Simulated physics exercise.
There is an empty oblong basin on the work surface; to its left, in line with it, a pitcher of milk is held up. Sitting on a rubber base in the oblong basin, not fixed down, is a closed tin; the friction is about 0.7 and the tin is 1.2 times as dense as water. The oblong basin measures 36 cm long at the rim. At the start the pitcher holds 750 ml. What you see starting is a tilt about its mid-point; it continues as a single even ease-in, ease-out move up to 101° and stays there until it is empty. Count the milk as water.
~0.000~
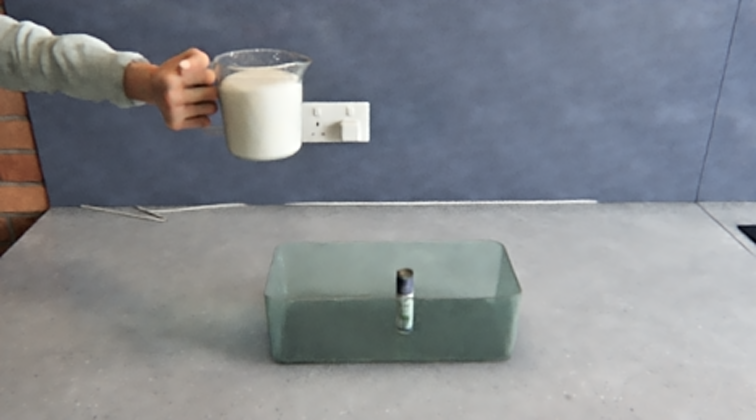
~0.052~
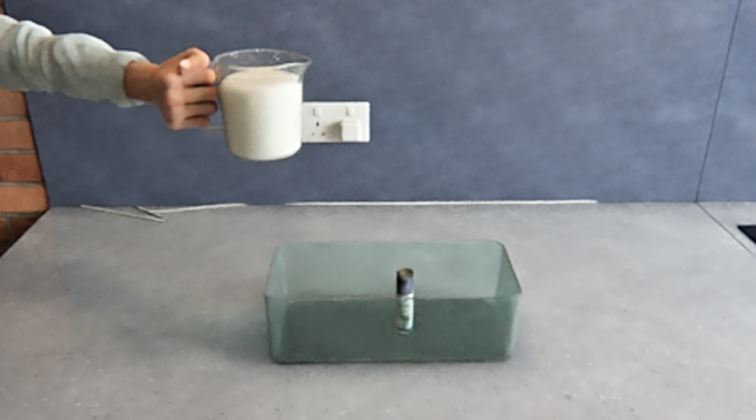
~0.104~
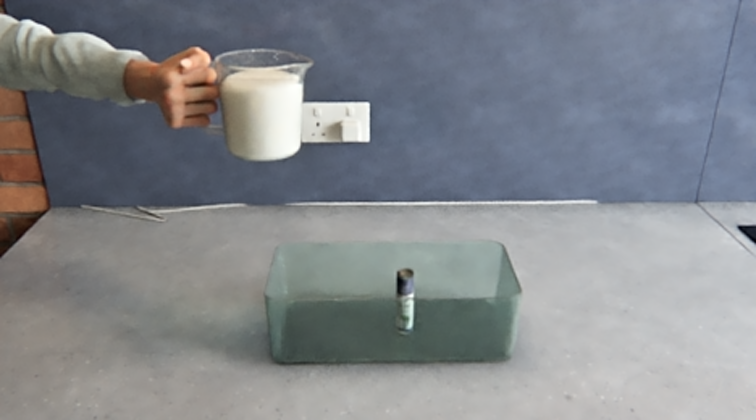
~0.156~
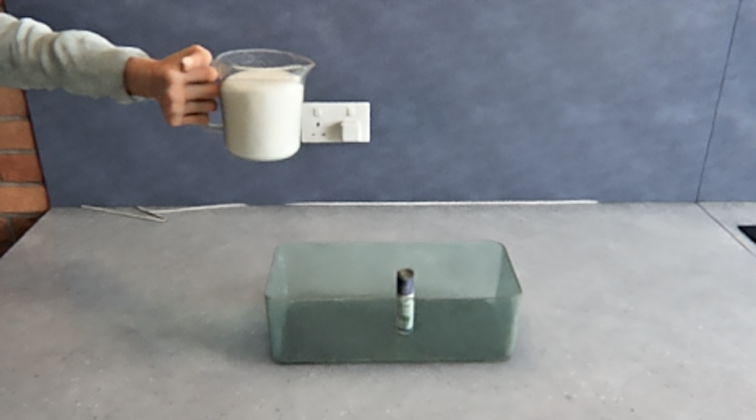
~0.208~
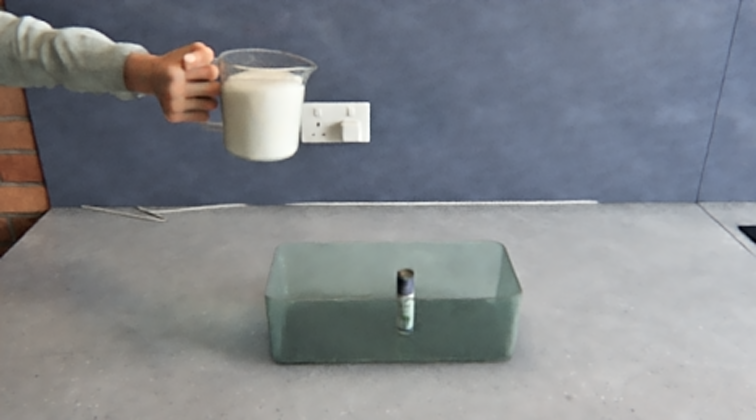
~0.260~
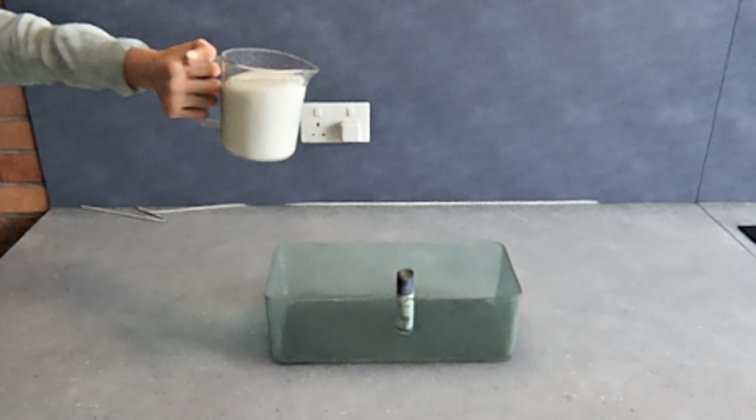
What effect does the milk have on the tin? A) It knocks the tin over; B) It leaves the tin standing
It knocks the tin over (A).
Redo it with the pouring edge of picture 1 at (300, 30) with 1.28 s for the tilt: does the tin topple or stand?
It tumbles.
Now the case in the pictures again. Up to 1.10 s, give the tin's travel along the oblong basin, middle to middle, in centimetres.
The tin has gone some 4 cm.
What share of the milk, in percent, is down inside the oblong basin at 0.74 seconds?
Estimate - around 0 in a hundred parts.
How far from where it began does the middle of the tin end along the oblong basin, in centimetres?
In the end the tin's centre has shifted about 10.0 centimetres.
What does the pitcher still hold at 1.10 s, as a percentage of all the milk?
Around 38 in a hundred is still there.
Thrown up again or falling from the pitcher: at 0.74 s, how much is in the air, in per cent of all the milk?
12 per cent.
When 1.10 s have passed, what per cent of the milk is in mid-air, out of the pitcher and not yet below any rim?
Something like 32 per cent is in the air then.
After 0.74 s the tilt is 57° and 89 per cent is still to pour; the tin stands where it began.
After 1.10 s the tilt is 91° and 38 per cent is still to pour; the tin leans 40°.
After 1.47 s the tilt is 101° and 4 per cent is still to pour; the tin lies on its side.
After 1.87 s the tilt is 101° and 0 per cent is still to pour; the tin lies on its side.
In the end the tin lies on its side.
